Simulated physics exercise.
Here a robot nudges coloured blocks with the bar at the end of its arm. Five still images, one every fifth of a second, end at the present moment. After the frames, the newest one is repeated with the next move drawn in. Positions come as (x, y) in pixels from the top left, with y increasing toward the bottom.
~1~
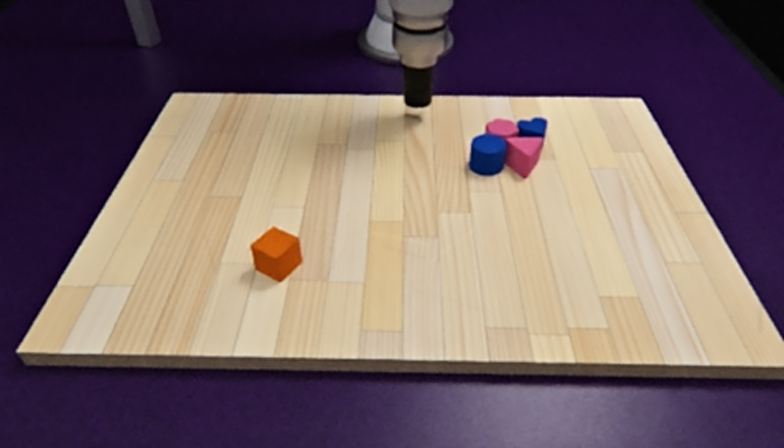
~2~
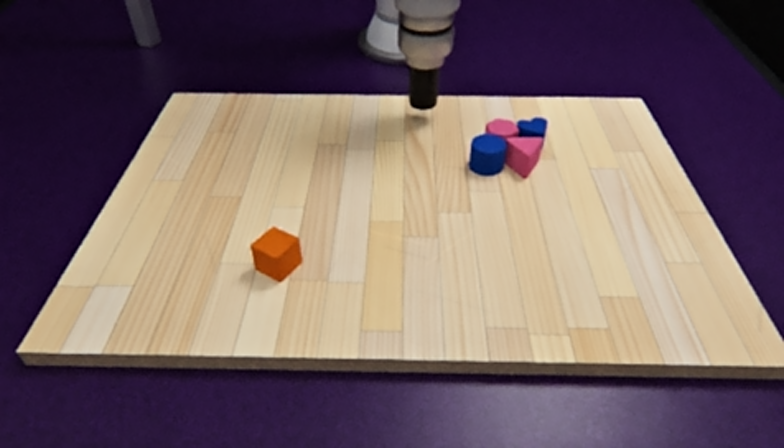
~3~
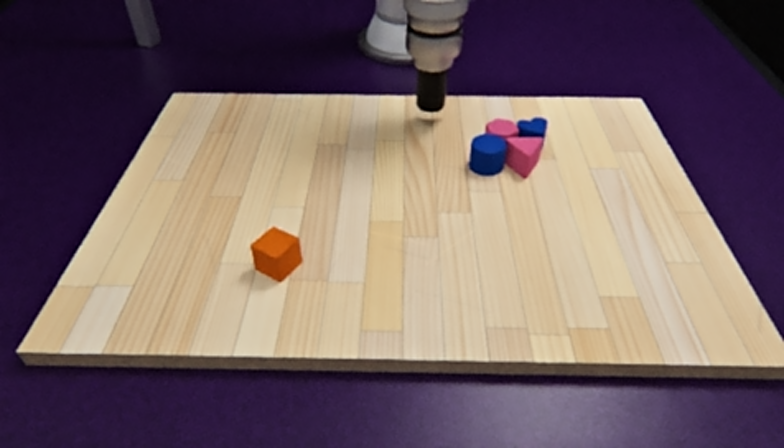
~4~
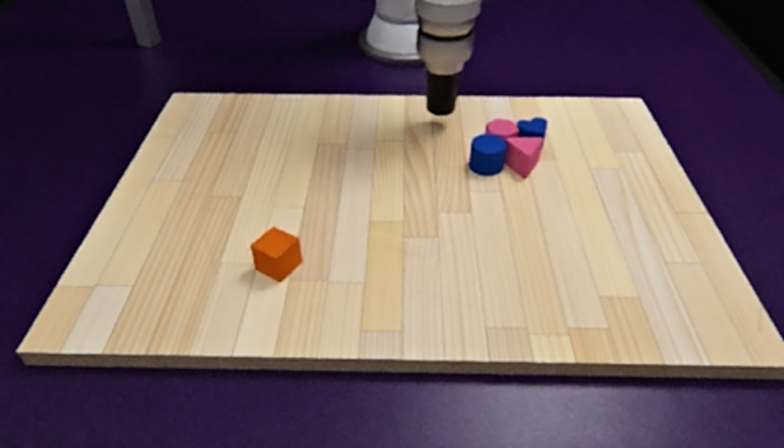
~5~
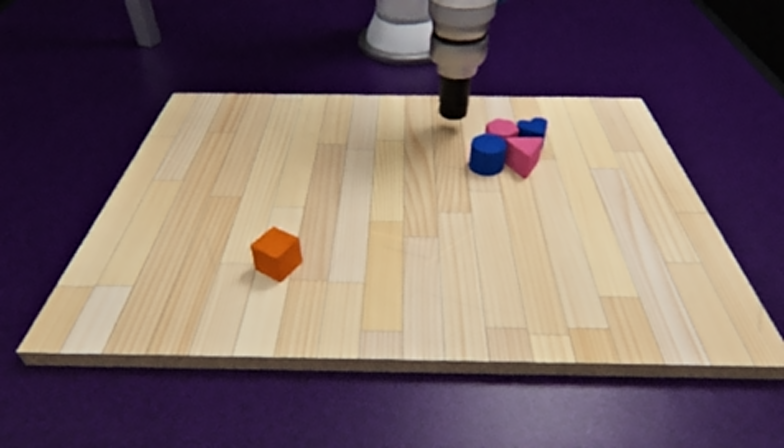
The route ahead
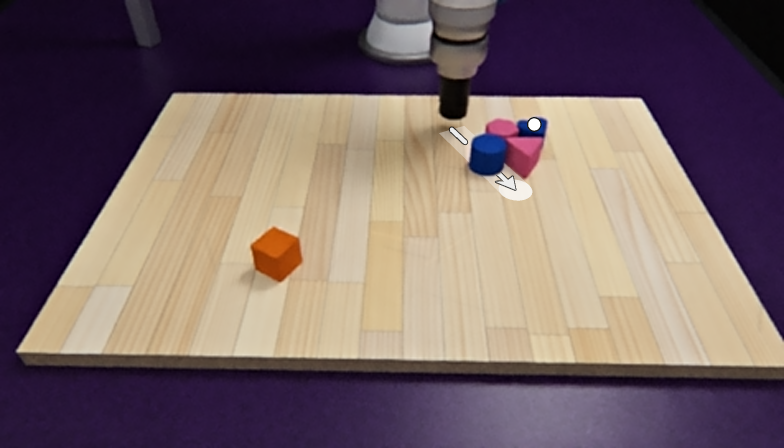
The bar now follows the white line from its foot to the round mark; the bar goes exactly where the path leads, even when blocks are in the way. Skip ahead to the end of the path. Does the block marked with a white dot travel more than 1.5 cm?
I expect not.
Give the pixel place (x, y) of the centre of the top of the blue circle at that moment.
I think it will end close to (525, 189).
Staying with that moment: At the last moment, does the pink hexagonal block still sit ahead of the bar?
Going by the path, no.
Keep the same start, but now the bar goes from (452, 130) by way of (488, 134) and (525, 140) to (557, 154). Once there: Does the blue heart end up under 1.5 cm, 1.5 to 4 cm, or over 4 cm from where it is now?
The answer is over 4 cm.
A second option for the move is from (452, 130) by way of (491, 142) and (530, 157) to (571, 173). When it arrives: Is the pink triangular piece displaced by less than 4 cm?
My answer is no.
Path on the board, from (452, 130) directly to (515, 190); the dot is on the blue heart.
The first path, step by step. One third of the way, bar (474, 132); pink hexagonal block (507, 128); blue heart (537, 124).
Two thirds of the way, bar (495, 151); blue circle (508, 165); pink hexagonal block (519, 133), turned 60° anticlockwise; pink triangular piece (535, 148), turned 15° anticlockwise; blue heart (542, 123).
At the end, bar (518, 173); blue circle (525, 189); pink hexagonal block (519, 133), turned 60° anticlockwise; pink triangular piece (547, 152), turned 55° anticlockwise; blue heart (542, 123).
